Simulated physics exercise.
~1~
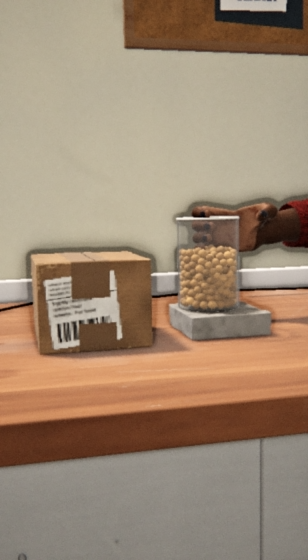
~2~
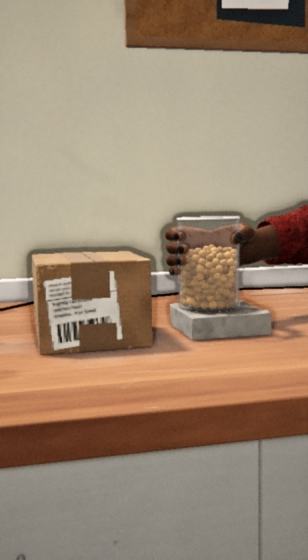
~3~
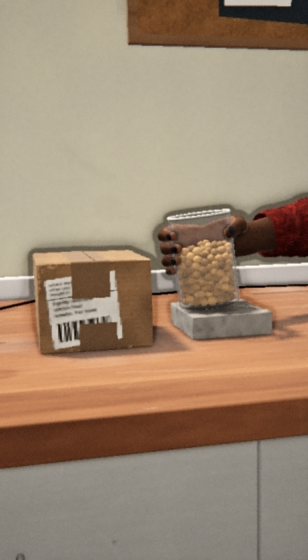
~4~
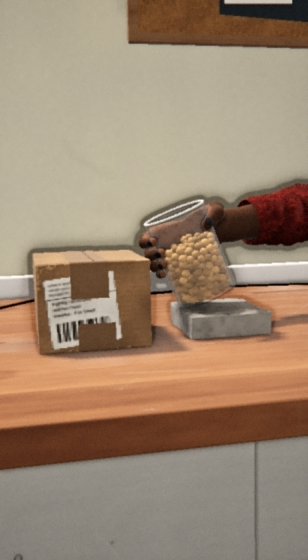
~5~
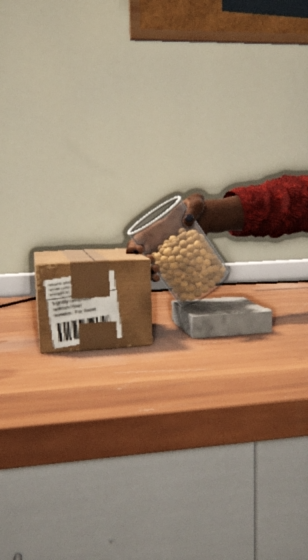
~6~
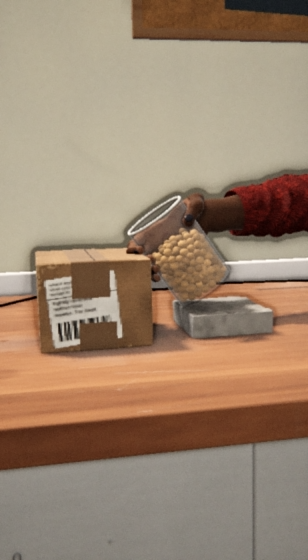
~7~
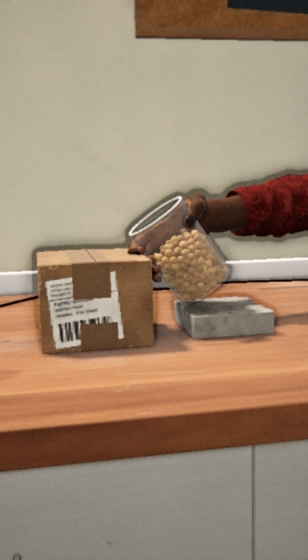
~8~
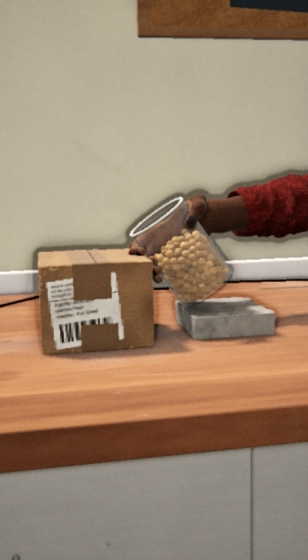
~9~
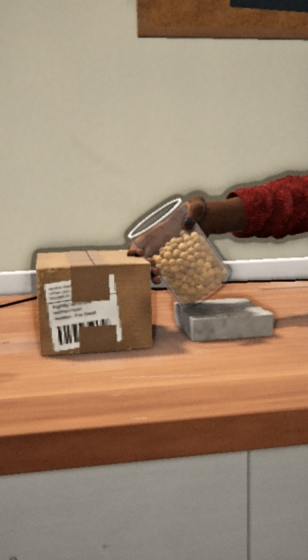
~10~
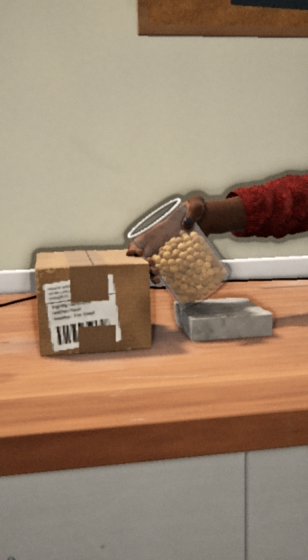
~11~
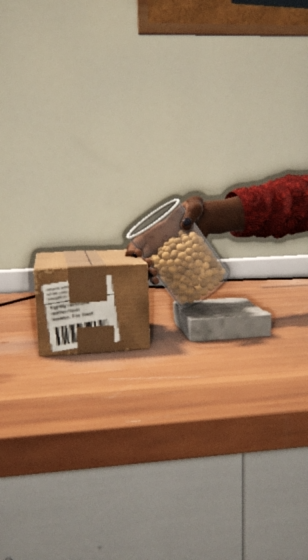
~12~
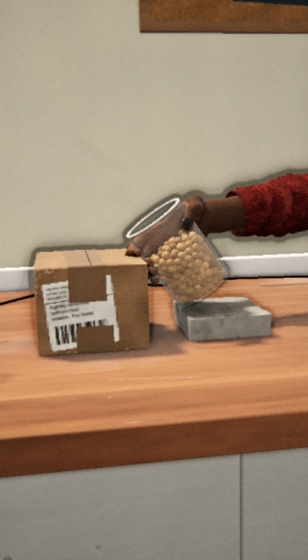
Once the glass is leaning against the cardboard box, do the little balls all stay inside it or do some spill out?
The balls all stay inside the glass. It is held leaning on the edge of the box, and none of them come out.
